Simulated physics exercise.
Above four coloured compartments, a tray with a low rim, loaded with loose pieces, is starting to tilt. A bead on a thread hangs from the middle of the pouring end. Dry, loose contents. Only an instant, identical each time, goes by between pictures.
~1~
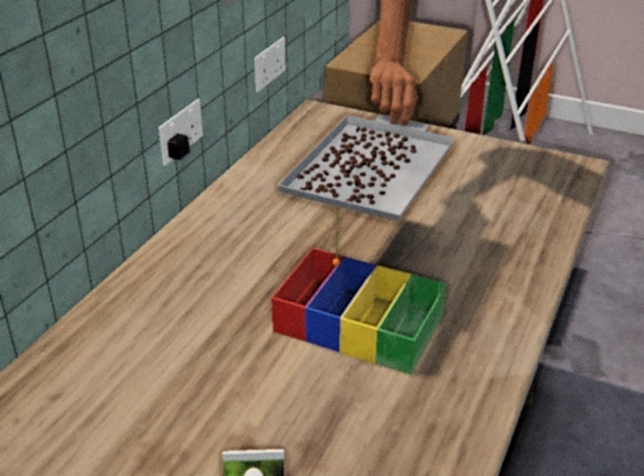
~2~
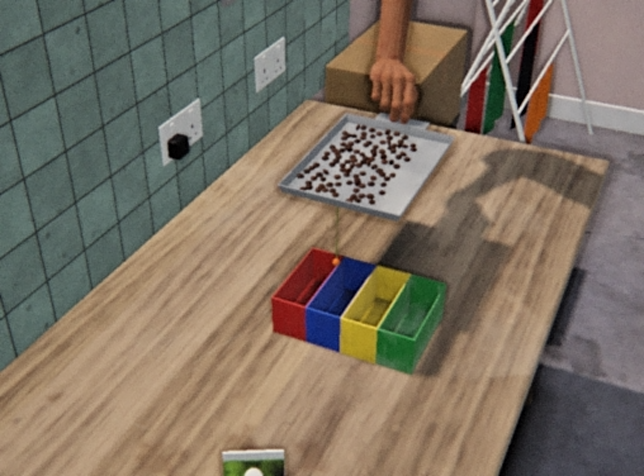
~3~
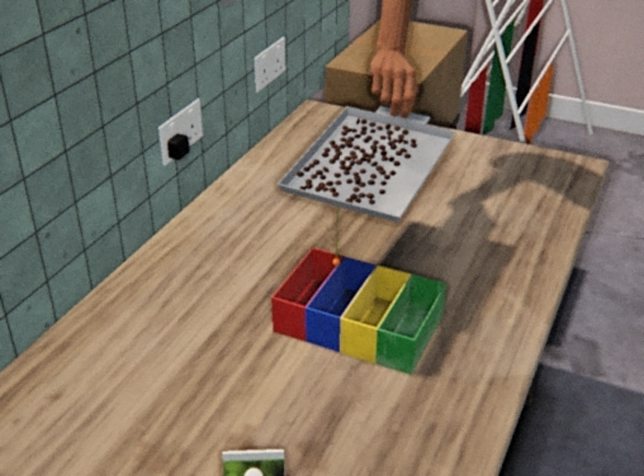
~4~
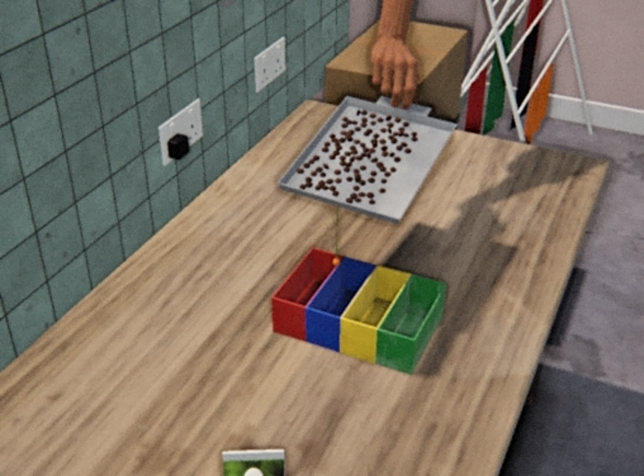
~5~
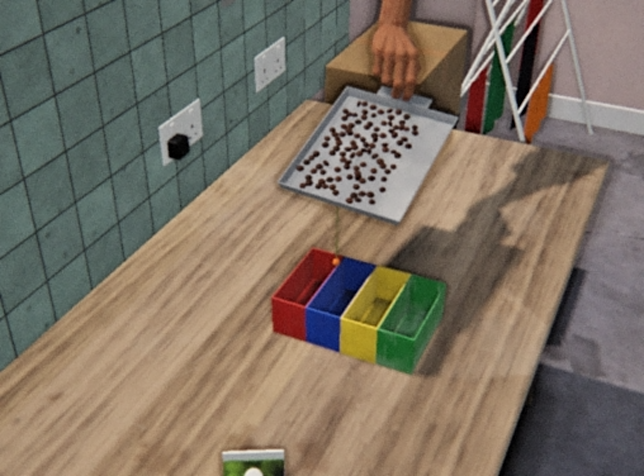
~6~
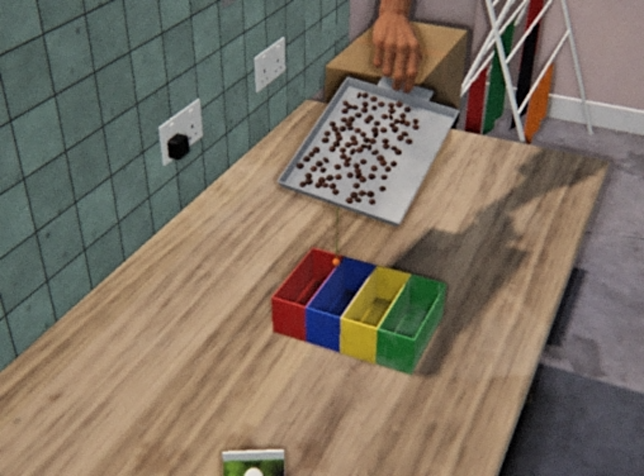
We see a hand holding a shallow metal tray of small brown pieces above red, blue, yellow and green compartments on a wooden table, then gradually raising its far end so the tray tilts toward the near right corner.
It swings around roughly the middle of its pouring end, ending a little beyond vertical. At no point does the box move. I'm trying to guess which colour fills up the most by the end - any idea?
Go with yellow; that cell ends fullest.
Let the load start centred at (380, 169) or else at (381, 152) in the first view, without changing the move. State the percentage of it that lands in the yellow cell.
In order, 70 % then 70 %.
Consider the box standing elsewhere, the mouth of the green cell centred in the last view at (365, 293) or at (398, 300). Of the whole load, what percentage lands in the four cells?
The first yields 70 per cent and the second 100 per cent.
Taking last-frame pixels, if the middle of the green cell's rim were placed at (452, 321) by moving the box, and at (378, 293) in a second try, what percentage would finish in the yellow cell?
Roughly 10% on the first try and 20% on the second.
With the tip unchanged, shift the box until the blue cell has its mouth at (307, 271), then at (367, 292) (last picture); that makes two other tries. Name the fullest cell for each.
Run one gives the cell in green; run two gives the blue one.
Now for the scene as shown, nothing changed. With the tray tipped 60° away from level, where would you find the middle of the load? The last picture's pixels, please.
Around (373, 213).
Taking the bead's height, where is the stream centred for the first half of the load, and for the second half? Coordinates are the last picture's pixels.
About (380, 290) to begin with, then about (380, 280).
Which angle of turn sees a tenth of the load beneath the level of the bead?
The tilt is near 65° by then.
Soon, tray tipped steeply; most on the tray; a stray few in the yellow cell; a small part falling or outside the box.
A while on, tray tipped right over; a small part on the tray; about half in the yellow cell; a small part in the blue cell; a small part in the green cell; a stray few in the red cell; a small part falling or outside the box.
Towards the end, tray tipped past a quarter turn; about two thirds in the yellow cell; about a quarter in the blue cell; a small part in the green cell; a stray few in the red cell.
Finally, tray tipped past a quarter turn; about two thirds in the yellow cell; about a quarter in the blue cell; a small part in the green cell; a stray few in the red cell.
